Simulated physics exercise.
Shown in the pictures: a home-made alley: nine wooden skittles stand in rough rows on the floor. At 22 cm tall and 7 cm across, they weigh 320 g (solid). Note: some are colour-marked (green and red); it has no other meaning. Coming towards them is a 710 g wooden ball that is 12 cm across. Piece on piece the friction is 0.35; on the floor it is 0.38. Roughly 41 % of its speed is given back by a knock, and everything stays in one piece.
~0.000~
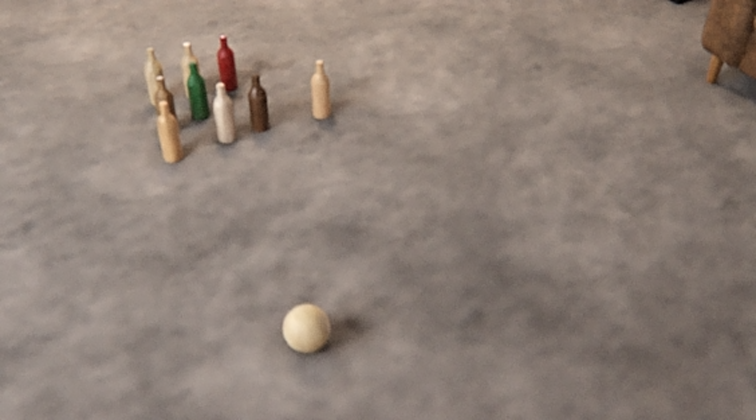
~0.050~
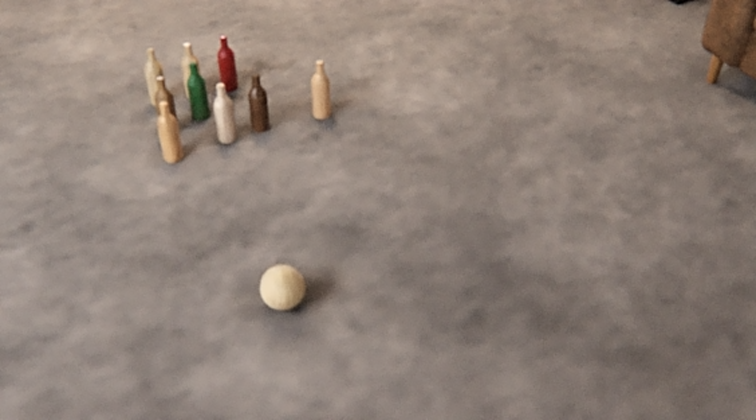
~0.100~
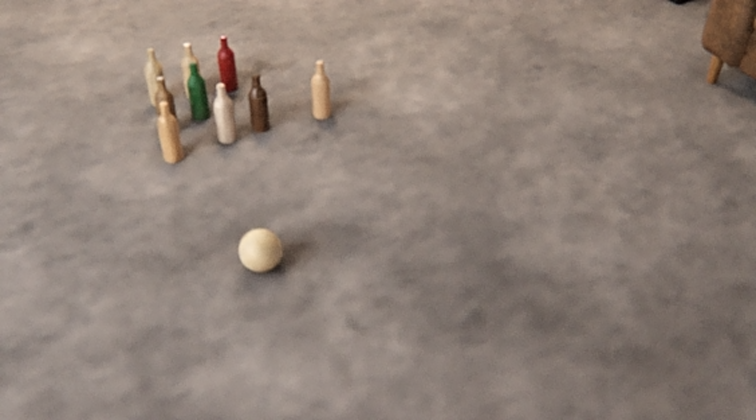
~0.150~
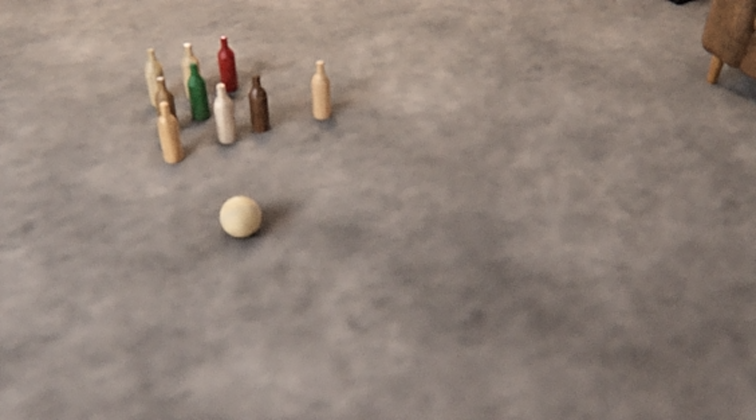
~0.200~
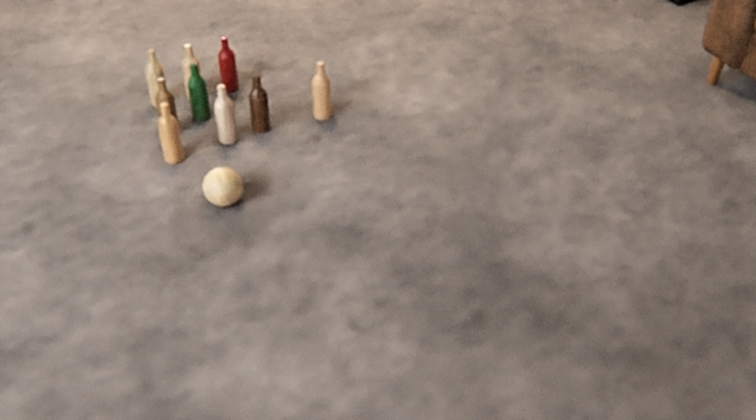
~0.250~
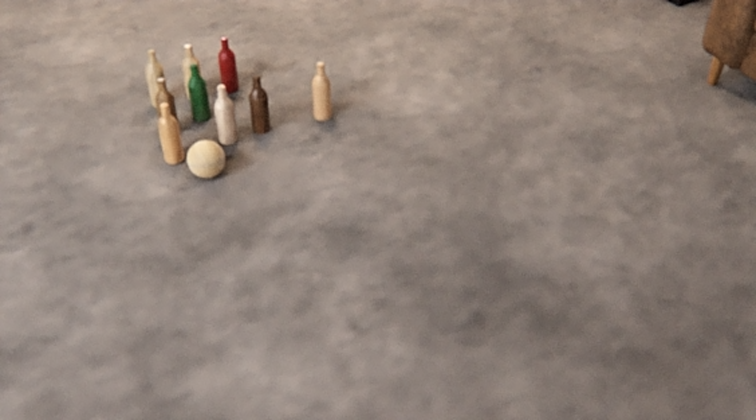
The clip opens on a pale ball on a mottled grey floor, well short of a cluster of bottle-shaped skittles, one green and one red among them. The ball rolls steadily away and to the left, closing most of the gap until it is just before the front skittles, which all remain upright and still.
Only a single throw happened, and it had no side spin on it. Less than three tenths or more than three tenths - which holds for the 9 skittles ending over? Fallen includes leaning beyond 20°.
It comes to upwards of three tenths of the lot.
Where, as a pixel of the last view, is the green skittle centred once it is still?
It settles close to (213, 67) in the last view.
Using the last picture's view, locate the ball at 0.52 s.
It should be near pixel (189, 82).
After 0.36 s, ball still moving; none of the 9 skittles over, 3 disturbed; green skittle 52 mm from its place.
After 0.52 s, ball still moving; 5 of the 9 skittles over; green skittle 35° from how it stood; red skittle 22° from how it stood.
After 0.72 s, ball still moving; 5 of the 9 skittles over; red skittle lying flat; green skittle lying flat.
In the end (1.4 s), ball rolling away; 5 of the 9 skittles over; red skittle lying flat; green skittle lying flat. That is 56 per cent. From the last view, middles, red skittle near (264, 60), green skittle near (213, 67).
